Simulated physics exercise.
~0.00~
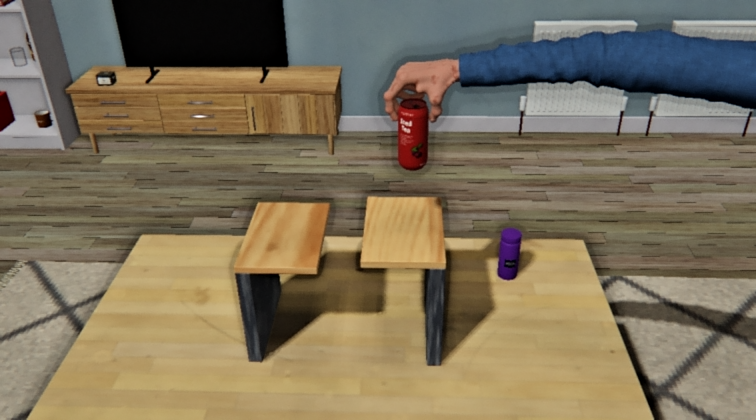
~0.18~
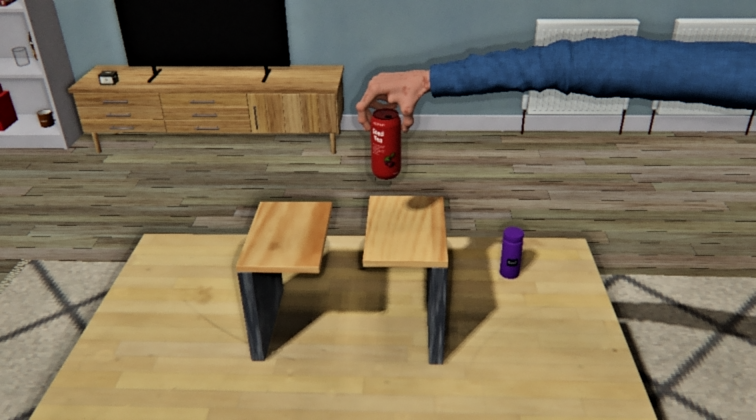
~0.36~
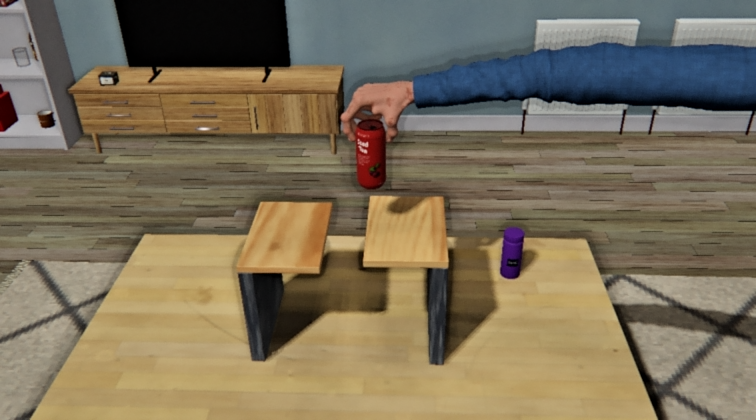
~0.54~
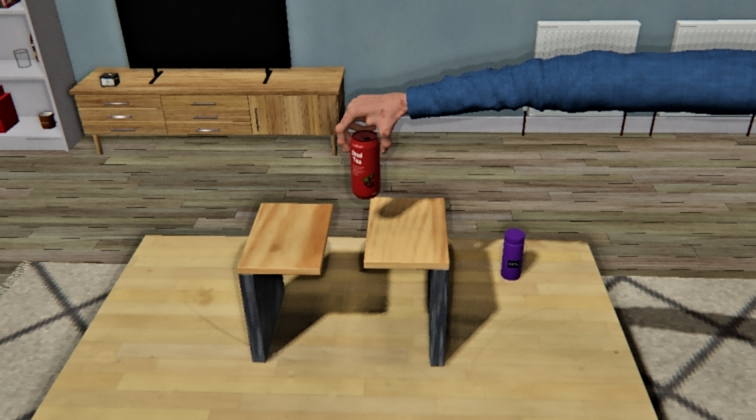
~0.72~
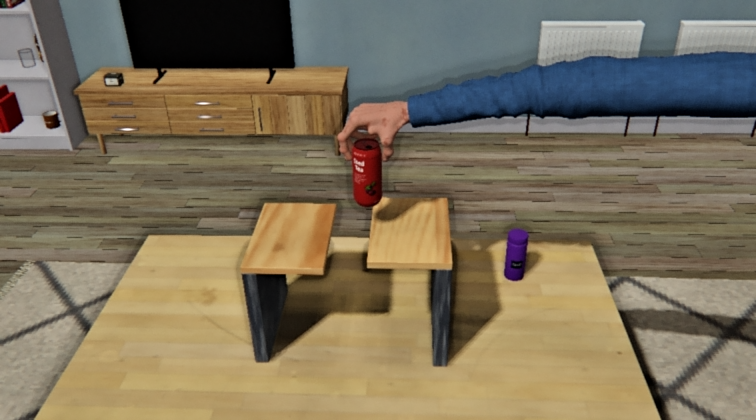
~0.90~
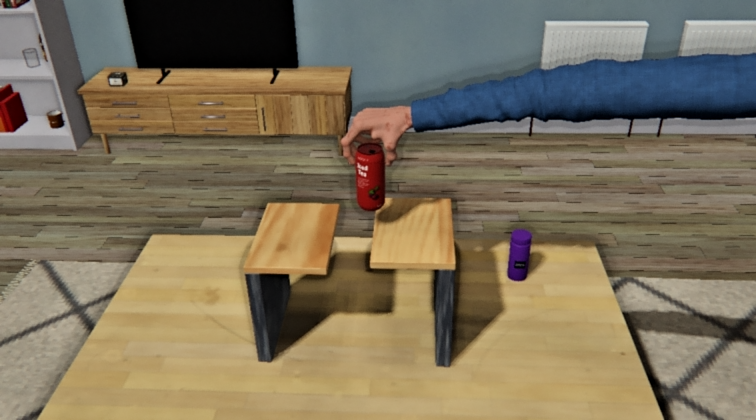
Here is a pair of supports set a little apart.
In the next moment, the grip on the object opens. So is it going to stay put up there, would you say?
Yes, the gap holds it.
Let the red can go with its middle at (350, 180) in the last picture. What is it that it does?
Result: Passes the gap.
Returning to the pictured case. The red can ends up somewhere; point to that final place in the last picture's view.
Looks like it settles somewhere around (342, 224).
Around 1.10 s, red can displaced about its own width near (371, 200).
Around 1.20 s, red can rocked 7° from its first pose near (367, 200).
Around 1.40 s, red can rocked 68° from its first pose near (341, 223).
Finally (1.9 s), down or leaning hard on the stand or table, red can; purple shaker still in place. Final places as the last picture's camera would see them, red can near (342, 224). The can lodges.
